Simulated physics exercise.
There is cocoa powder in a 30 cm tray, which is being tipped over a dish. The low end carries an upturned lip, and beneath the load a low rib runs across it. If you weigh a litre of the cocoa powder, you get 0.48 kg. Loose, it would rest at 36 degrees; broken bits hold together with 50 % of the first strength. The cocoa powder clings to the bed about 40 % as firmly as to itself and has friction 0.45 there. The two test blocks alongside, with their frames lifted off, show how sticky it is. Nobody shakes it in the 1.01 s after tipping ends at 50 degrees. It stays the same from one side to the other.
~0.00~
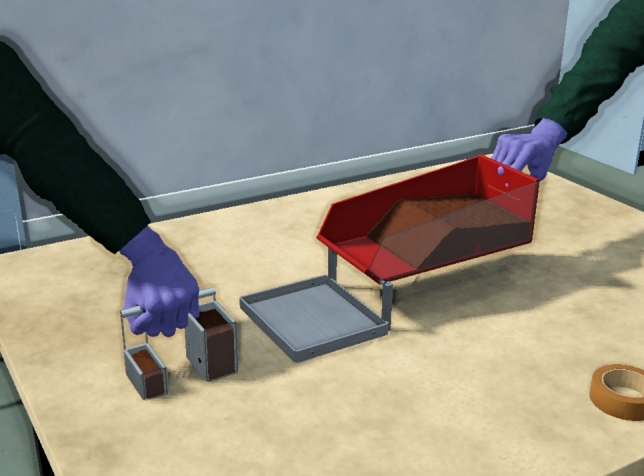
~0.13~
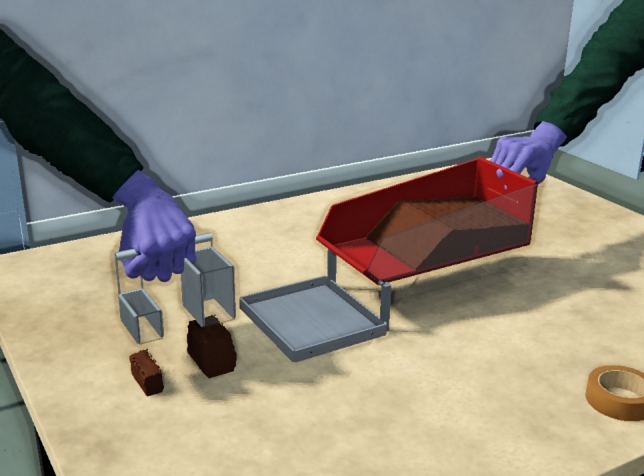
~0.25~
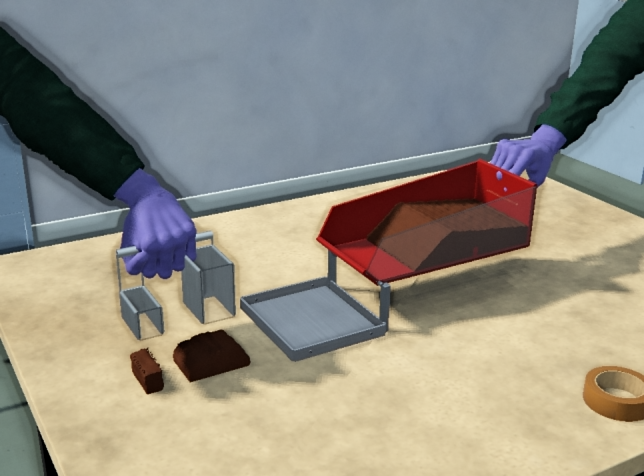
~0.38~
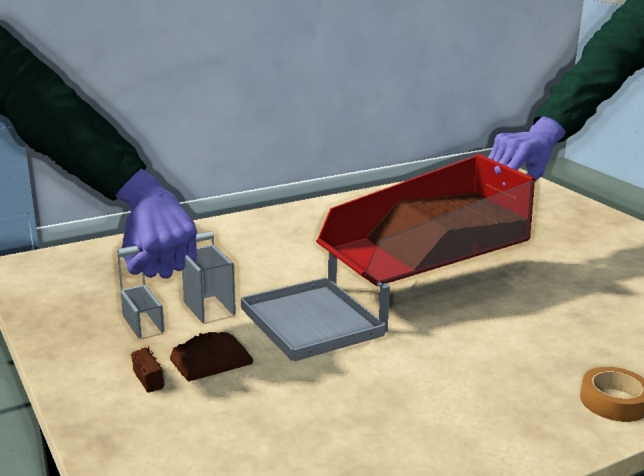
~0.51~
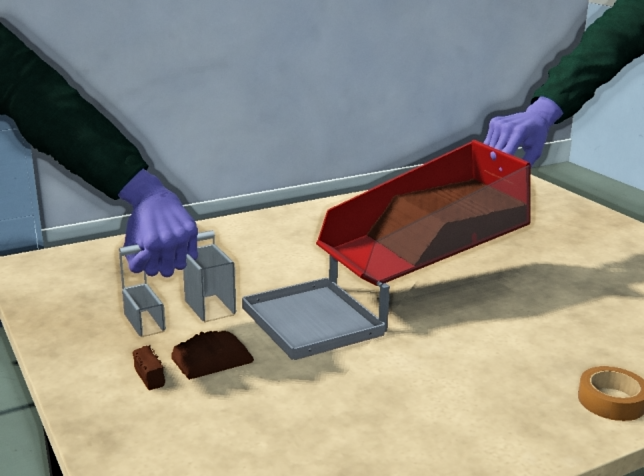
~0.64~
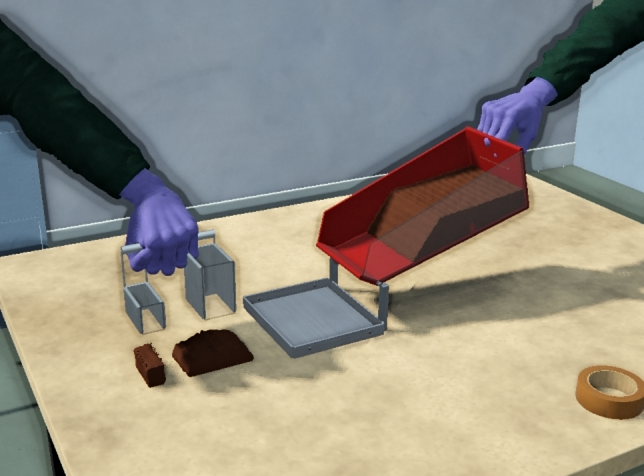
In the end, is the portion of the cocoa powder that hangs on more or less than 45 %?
Smaller than 45 %.
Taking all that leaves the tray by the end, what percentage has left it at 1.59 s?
Close to 60 in a hundred.
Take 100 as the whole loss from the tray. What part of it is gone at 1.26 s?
Around 0 percent.
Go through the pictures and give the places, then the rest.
Top of the high end at (536, 182), tilt 0 degrees; foremost bit of the cocoa powder at (419, 267); block heights 3.4 cm, 7.2 cm (left to right), in the first picture.
Top of the high end at (534, 184), tilt 0 degrees; foremost bit of the cocoa powder at (417, 268); block heights 3.4 cm, 6.2 cm (left to right), in the second picture.
Top of the high end at (533, 187), tilt 0 degrees; foremost bit of the cocoa powder at (417, 269); block heights 3.4 cm, 3.5 cm (left to right), in the third picture.
Top of the high end at (531, 181), tilt 3 degrees; foremost bit of the cocoa powder at (416, 268); block heights 3.4 cm, 3.4 cm (left to right), in the fourth picture.
Top of the high end at (526, 166), tilt 9 degrees; foremost bit of the cocoa powder at (415, 263); block heights 3.4 cm, 3.4 cm (left to right), in the fifth picture.
Top of the high end at (519, 151), tilt 15 degrees; foremost bit of the cocoa powder at (414, 259); block heights 3.4 cm, 3.4 cm (left to right), in the sixth picture.
After 0.92 s, the tilt is 28 degrees and 100 % is on the bed.
After 1.26 s, the tilt is 45 degrees and 98 % is on the bed.
After 1.59 s, the tilt is 50 degrees and 63 % is on the bed.
After 1.93 s, the tilt is 50 degrees and 46 % is on the bed.
After 2.44 s, the tilt is 50 degrees and 38 % is on the bed.
